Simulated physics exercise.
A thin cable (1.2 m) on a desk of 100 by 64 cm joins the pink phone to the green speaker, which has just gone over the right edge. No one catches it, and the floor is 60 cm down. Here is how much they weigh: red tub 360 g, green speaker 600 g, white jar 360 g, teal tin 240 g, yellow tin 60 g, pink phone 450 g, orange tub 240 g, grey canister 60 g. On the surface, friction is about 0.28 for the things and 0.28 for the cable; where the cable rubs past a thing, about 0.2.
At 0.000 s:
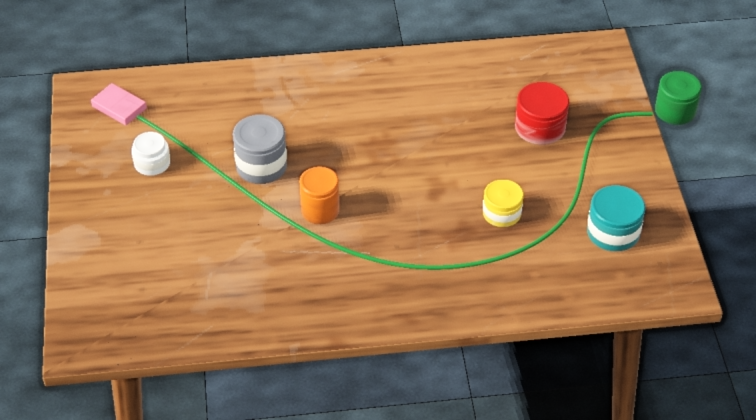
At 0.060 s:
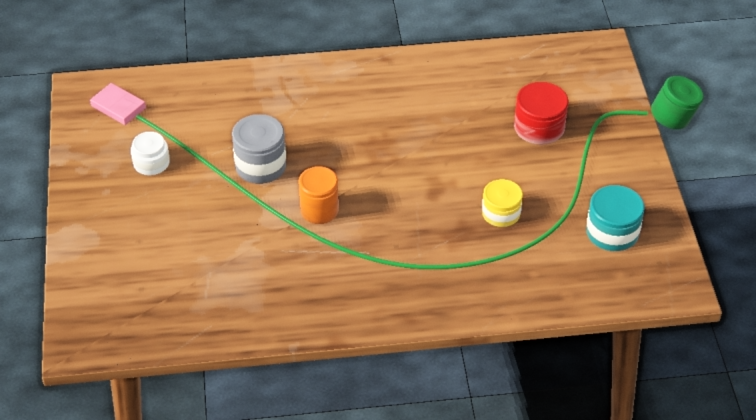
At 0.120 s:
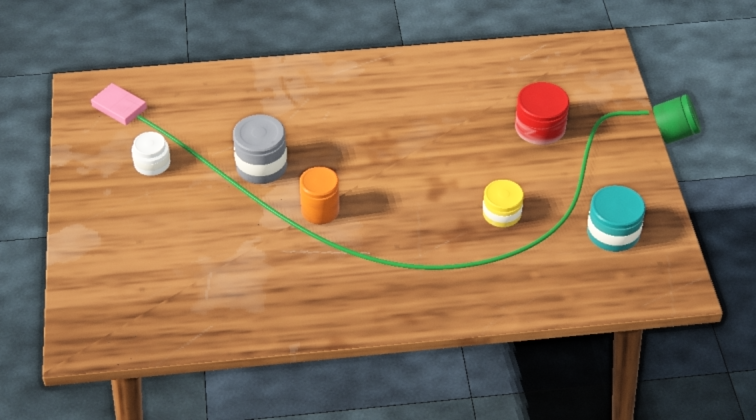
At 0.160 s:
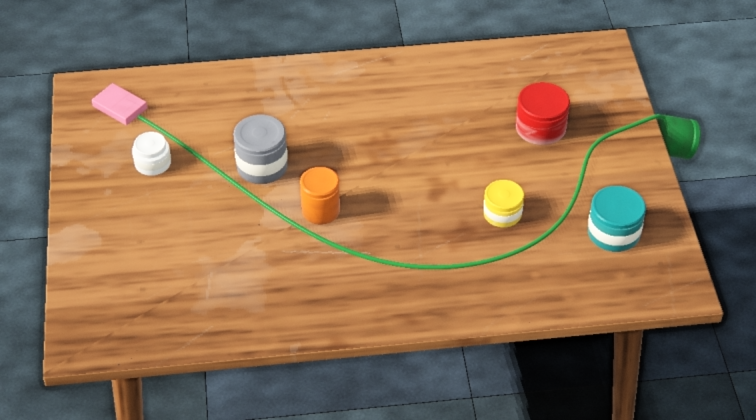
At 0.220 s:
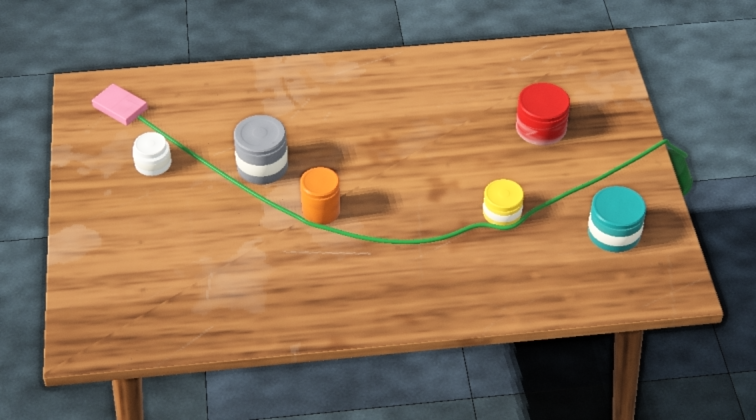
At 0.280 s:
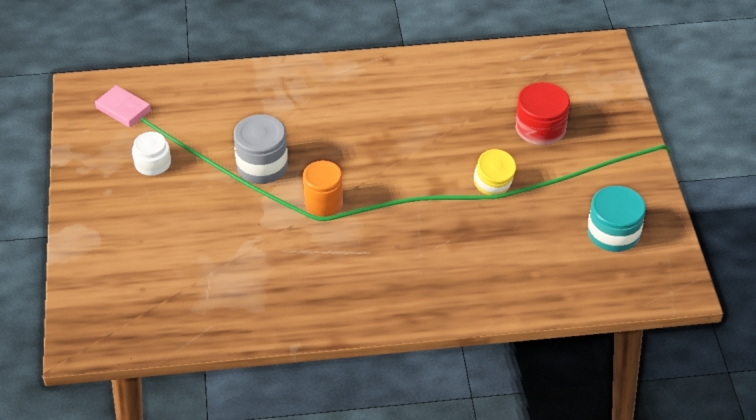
A green container tipped over the right edge of the wooden table and dropped out of sight, pulling its thin green cord tight against the orange and yellow containers and nudging them and the pink block slightly.
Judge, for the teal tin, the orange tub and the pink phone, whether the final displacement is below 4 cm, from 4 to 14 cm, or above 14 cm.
Judgement: The teal tin ends below 4 cm, the orange tub ends above 14 cm, the pink phone ends above 14 cm.
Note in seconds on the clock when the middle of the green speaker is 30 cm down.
The clock reads 0.32 s at that moment.
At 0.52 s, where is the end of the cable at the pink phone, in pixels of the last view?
(238, 149), roughly.
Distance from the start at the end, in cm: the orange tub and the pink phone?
The orange tub ends up over the edge, while the pink phone moves about 50 cm.
By 0.5 s, the cable's tail end at (238, 149); orange tub 26 cm off its start, pink phone 19 cm off its start, yellow tin 49 cm off its start.
By 0.7 s, the cable's tail end at (375, 162); pink phone 42 cm off its start, orange tub 39 cm off its start, yellow tin over the edge.
By 1.0 s, the cable's tail end at (434, 170); pink phone 53 cm off its start at (422, 181), orange tub over the edge, yellow tin over the edge.
By 1.2 s, the cable's tail end at (437, 170); pink phone 54 cm off its start, orange tub over the edge, yellow tin over the edge.
By 2.4 s, the cable's tail end at (437, 170); pink phone 54 cm off its start at (426, 182), orange tub over the edge, teal tin 0 cm off its start at (619, 205), yellow tin over the edge.
